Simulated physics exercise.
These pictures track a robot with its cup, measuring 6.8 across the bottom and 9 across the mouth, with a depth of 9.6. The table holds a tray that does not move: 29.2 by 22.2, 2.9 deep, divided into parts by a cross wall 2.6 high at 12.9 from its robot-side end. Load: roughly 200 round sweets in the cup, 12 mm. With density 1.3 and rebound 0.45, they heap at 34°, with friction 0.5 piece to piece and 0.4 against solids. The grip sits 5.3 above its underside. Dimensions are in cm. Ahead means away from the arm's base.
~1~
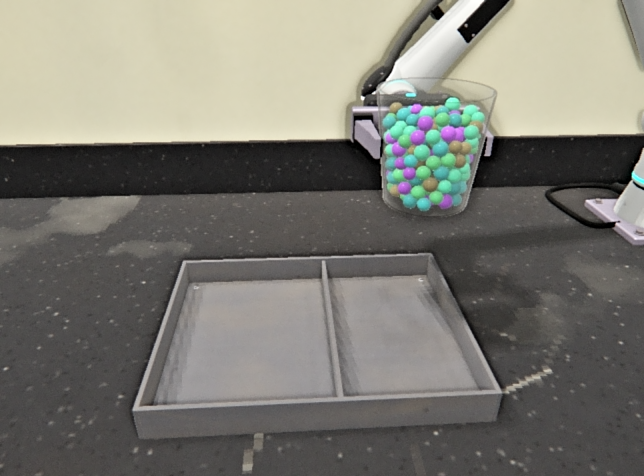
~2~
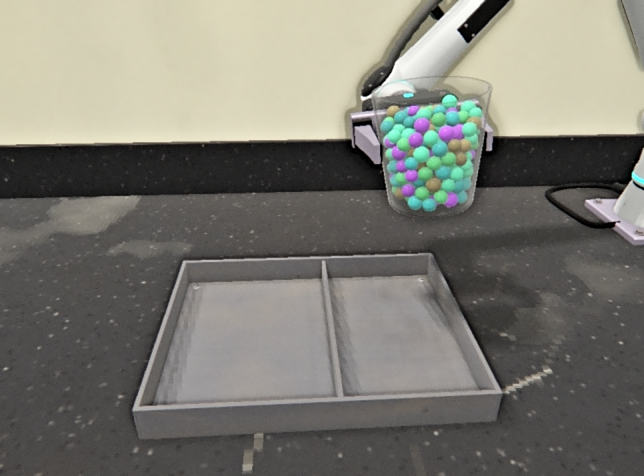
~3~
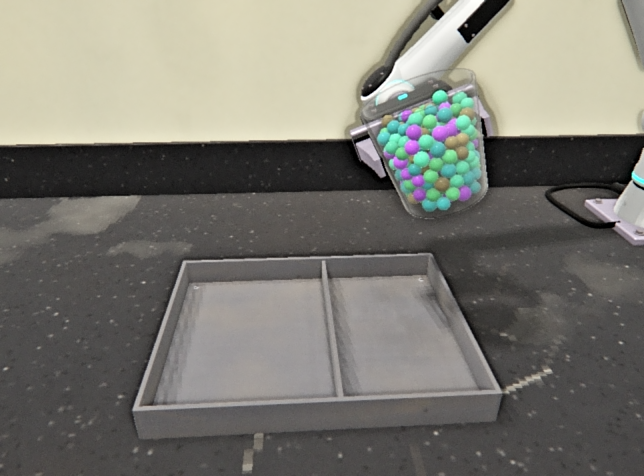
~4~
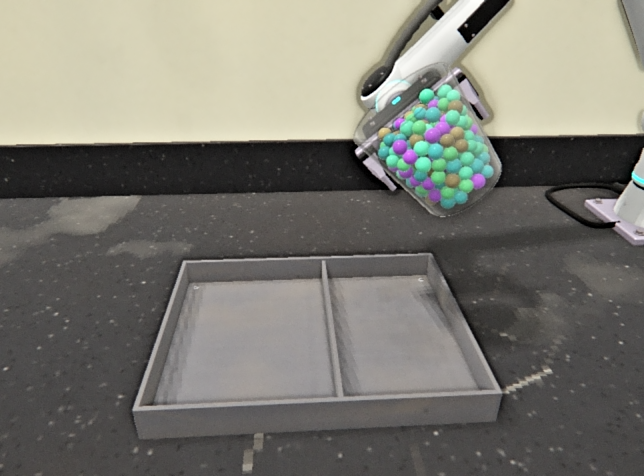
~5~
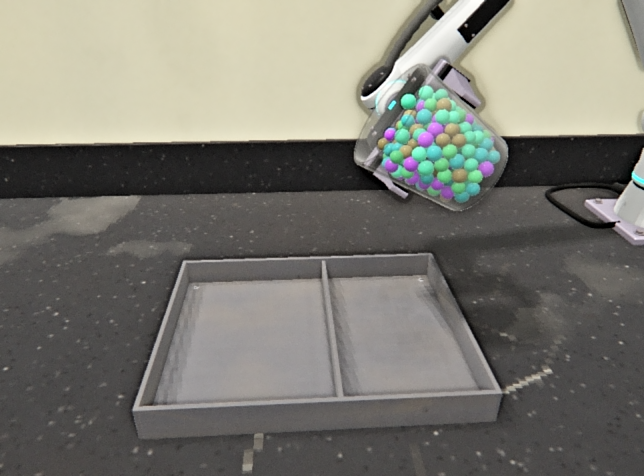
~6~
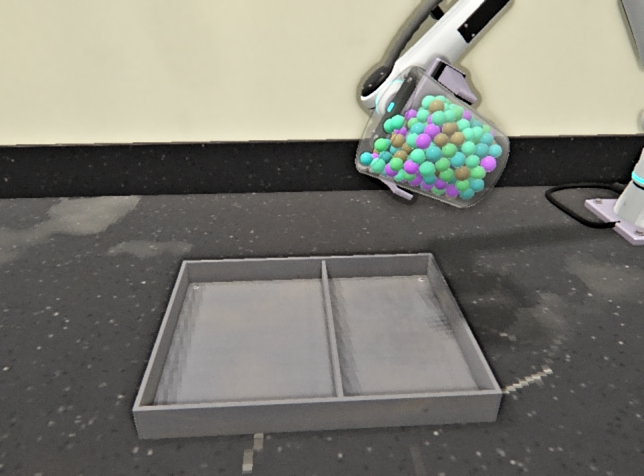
A robot arm held a clear cup full of colorful round sweets above and behind a gray divided tray, then steadily tilted it toward the left until it leaned well over on its side.
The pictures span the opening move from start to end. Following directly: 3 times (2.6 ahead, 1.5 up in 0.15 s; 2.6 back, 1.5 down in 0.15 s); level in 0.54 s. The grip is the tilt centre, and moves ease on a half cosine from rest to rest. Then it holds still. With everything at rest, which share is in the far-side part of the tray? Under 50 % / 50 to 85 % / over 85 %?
Under 50 %.
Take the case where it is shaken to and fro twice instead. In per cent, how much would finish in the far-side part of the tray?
Probably about 10 in a hundred.
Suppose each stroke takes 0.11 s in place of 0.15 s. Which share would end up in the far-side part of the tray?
It would come to roughly 35 %.
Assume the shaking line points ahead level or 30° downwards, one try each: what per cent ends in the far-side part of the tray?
It comes to around 10 per cent on the first try and around 5 per cent on the second.
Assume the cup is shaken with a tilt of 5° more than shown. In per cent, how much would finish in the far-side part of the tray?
Roughly 20 in a hundred.
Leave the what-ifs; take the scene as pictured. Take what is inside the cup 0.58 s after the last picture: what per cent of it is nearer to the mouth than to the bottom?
Something near 45 per cent is there.
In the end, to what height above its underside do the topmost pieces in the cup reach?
Around 9.5 centimetres above the underside.
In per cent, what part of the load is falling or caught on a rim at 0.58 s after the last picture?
Some 5 per cent.
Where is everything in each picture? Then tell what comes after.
The first picture shows cup middle at (430, 149), level; upper third of the load around (432, 127), from x 390 to 480, top at y 105; 202 in the cup.
The second picture shows cup middle at (430, 149), tilted 6° forward; upper third of the load around (435, 126), from x 390 to 475, top at y 105.
The third picture shows cup middle at (432, 149), tilted 21° forward; upper third of the load around (434, 127), from x 385 to 475, top at y 100.
The fourth picture shows cup middle at (434, 148), tilted 41° forward; upper third of the load around (436, 127), from x 385 to 485, top at y 95.
The fifth picture shows cup middle at (435, 146), tilted 56° forward; upper third of the load around (440, 126), from x 385 to 495, top at y 95.
The sixth picture shows cup middle at (435, 146), tilted 62° forward; upper third of the load around (443, 127), from x 365 to 495, top at y 105; 202 in the cup.
Then, 0.58 s after the last picture, tilted 62° forward, highest piece 22 above the table; 186 in the cup, 6 in the far-side part, 10 in flight or on a rim.
Then, 1.15 s after the last picture, tilted 34° forward, highest piece 23 above the table; 175 in the cup, 22 in the far-side part, 4 in the robot-side part, 1 in flight or on a rim.
Then, 1.64 s after the last picture, level, highest piece 25 above the table; 175 in the cup, 23 in the far-side part, 4 in the robot-side part.
Then, 2.69 s after the last picture, level, highest piece 25 above the table; 175 in the cup, 23 in the far-side part, 4 in the robot-side part.
Final count, 175 in the cup, 23 in the far-side part, 4 in the robot-side part. That is 11 % in the far-side part of the tray.
